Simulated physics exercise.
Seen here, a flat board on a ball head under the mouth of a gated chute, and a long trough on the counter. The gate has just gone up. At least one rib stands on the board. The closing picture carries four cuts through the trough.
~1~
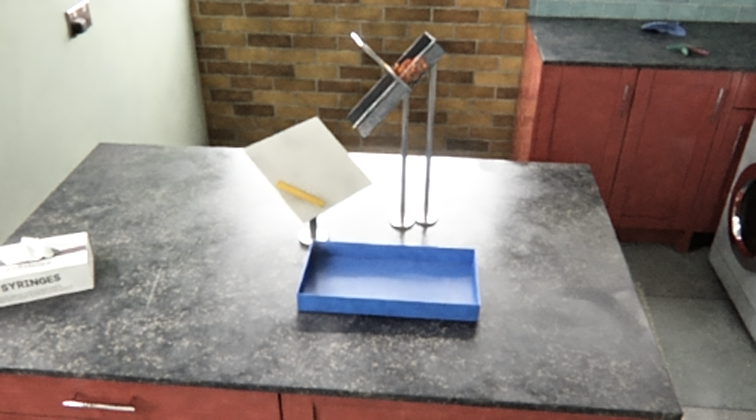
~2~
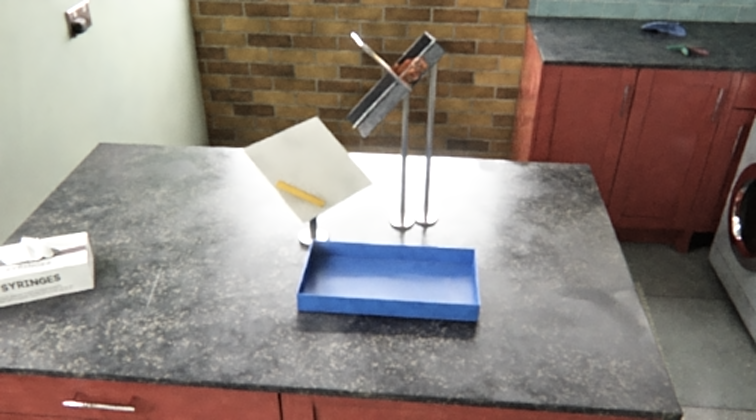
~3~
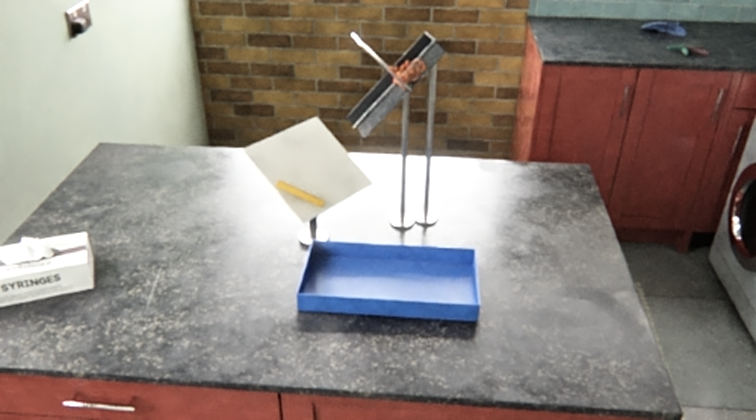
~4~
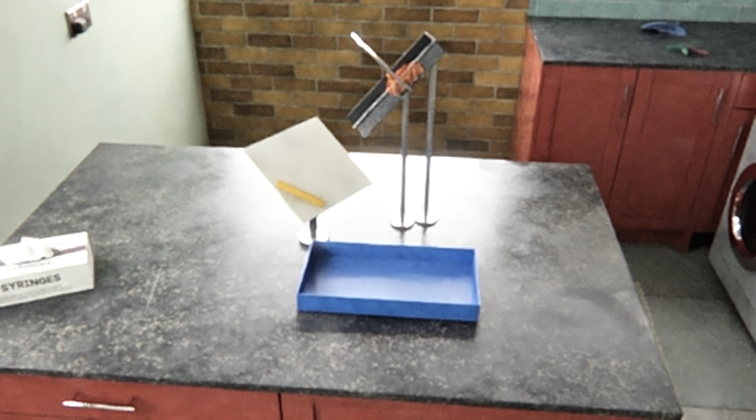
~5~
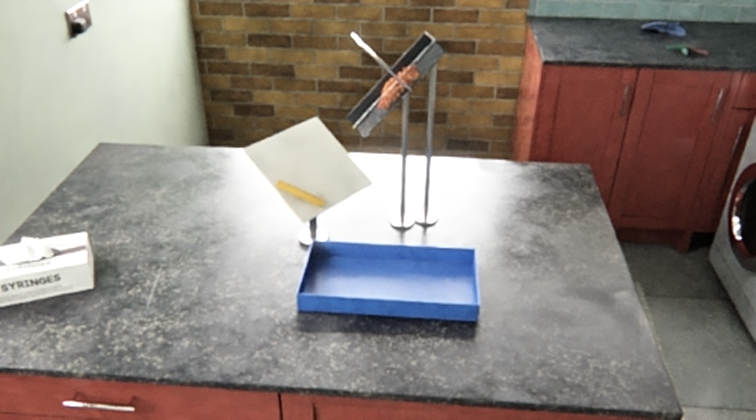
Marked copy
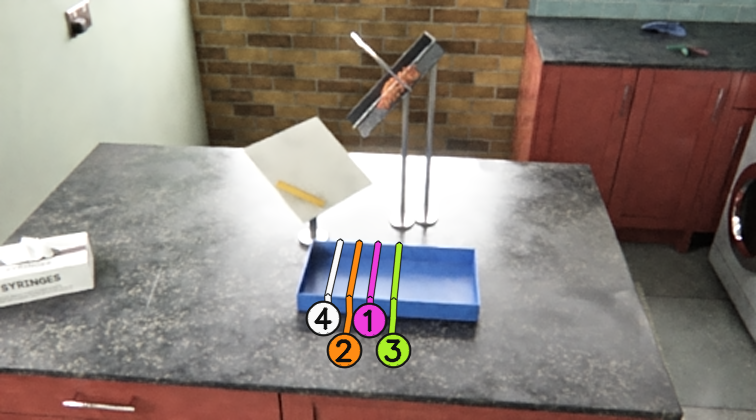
The clip opens on a dark speckled counter with an empty blue trough, a tilted pale board bearing a yellow strip, and reddish-brown pellets held high in a raised, sloping metal chute. The pellets then slide a short way down the chute toward the lower left, while the board and trough stay still.
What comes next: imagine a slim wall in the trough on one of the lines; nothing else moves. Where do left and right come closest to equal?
2 is best.
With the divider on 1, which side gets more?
More lands on the left.
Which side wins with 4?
The right side.
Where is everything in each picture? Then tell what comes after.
In the first picture, load behind the gate at (409, 72), clay pellets; lip of the chute at (361, 133), sloping fairly steeply.
In the second picture, middle of the board at (310, 167), tilted fairly steeply; middle of its low edge at (340, 202); of its high edge at (281, 132).
In the third picture, front corners of the trough at (297, 294) and (479, 304), empty; front of the load at (396, 80).
In the fourth picture, middle of the load at (404, 79); its front at (389, 90), about a quarter of the way to the lip; rib from (279, 180) to (325, 202).
In the fifth picture, middle of the load at (396, 84); its front at (380, 106), about half of the way to the lip.
On the marked copy, line 1 crosses the front rim at (370, 298); line 2 crosses the front rim at (349, 297); line 3 crosses the front rim at (393, 299); line 4 crosses the front rim at (327, 295).
With 1, of what is caught, nearly all on the left of the divider, a small part on the right.
With 2, of what is caught, about two thirds on the left of the divider, about a third on the right.
With 3, of what is caught, nearly all on the left of the divider, a stray few on the right.
With 4, of what is caught, a stray few on the left of the divider, nearly all on the right.
